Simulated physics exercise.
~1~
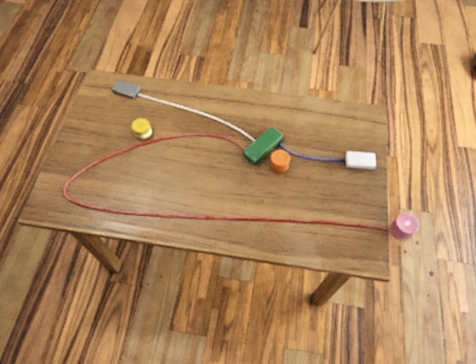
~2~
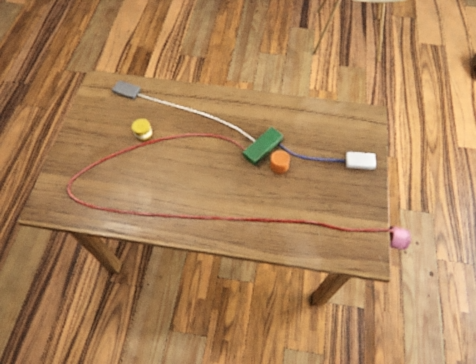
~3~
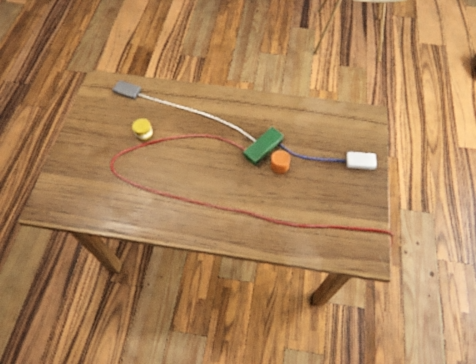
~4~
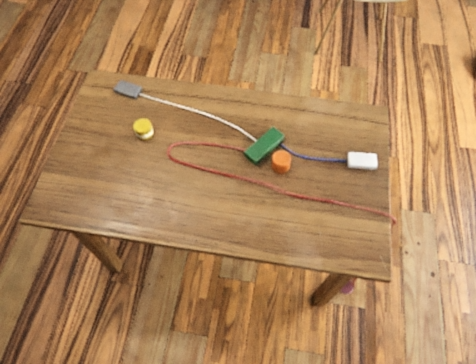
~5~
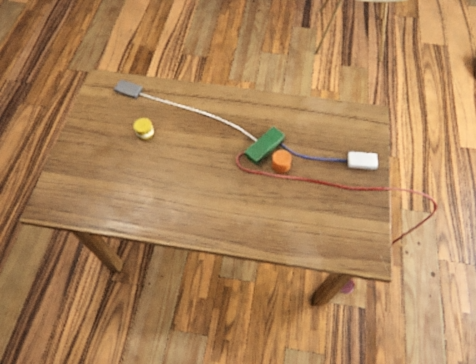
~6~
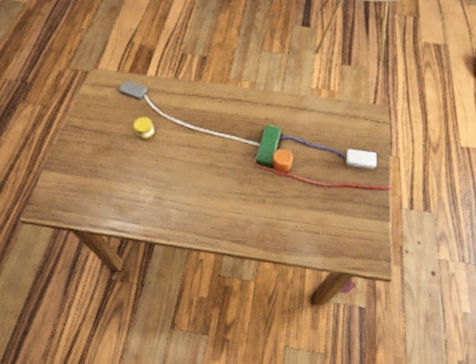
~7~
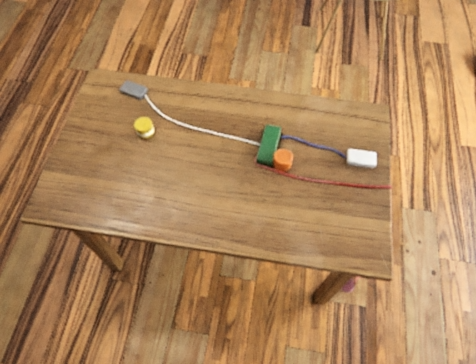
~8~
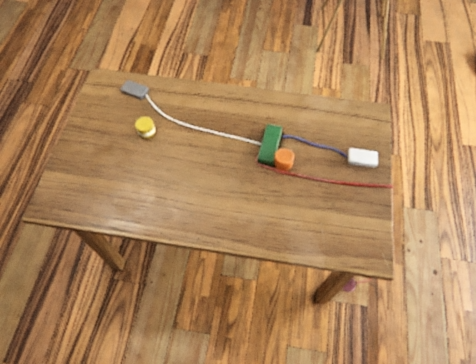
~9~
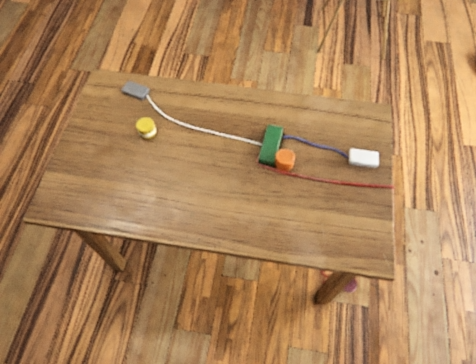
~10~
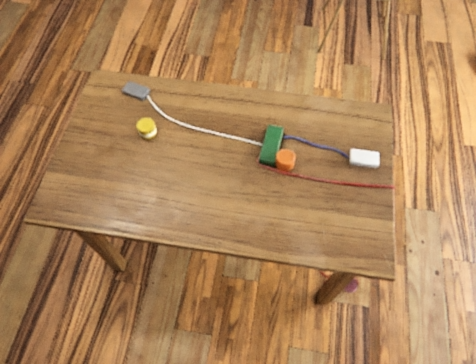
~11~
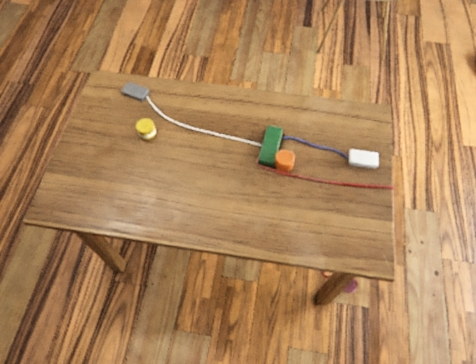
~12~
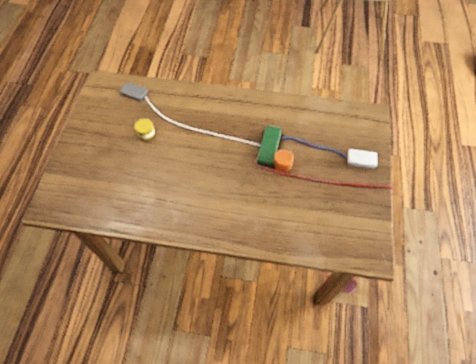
A small wooden table stands on a striped plank floor, seen from above by a slightly swaying camera. A green block near the centre right joins a white cable to a grey device at the upper left, a short blue cable to a white box, and a long looping red cable to a pink cylinder at the right edge. A yellow canister and an orange tub sit nearby. The pink piece drops off the side, dragging the red loop rightward across the top. The green block swivels slightly and the grey device shifts a little. Everything then rests, the red cable hanging over the edge.
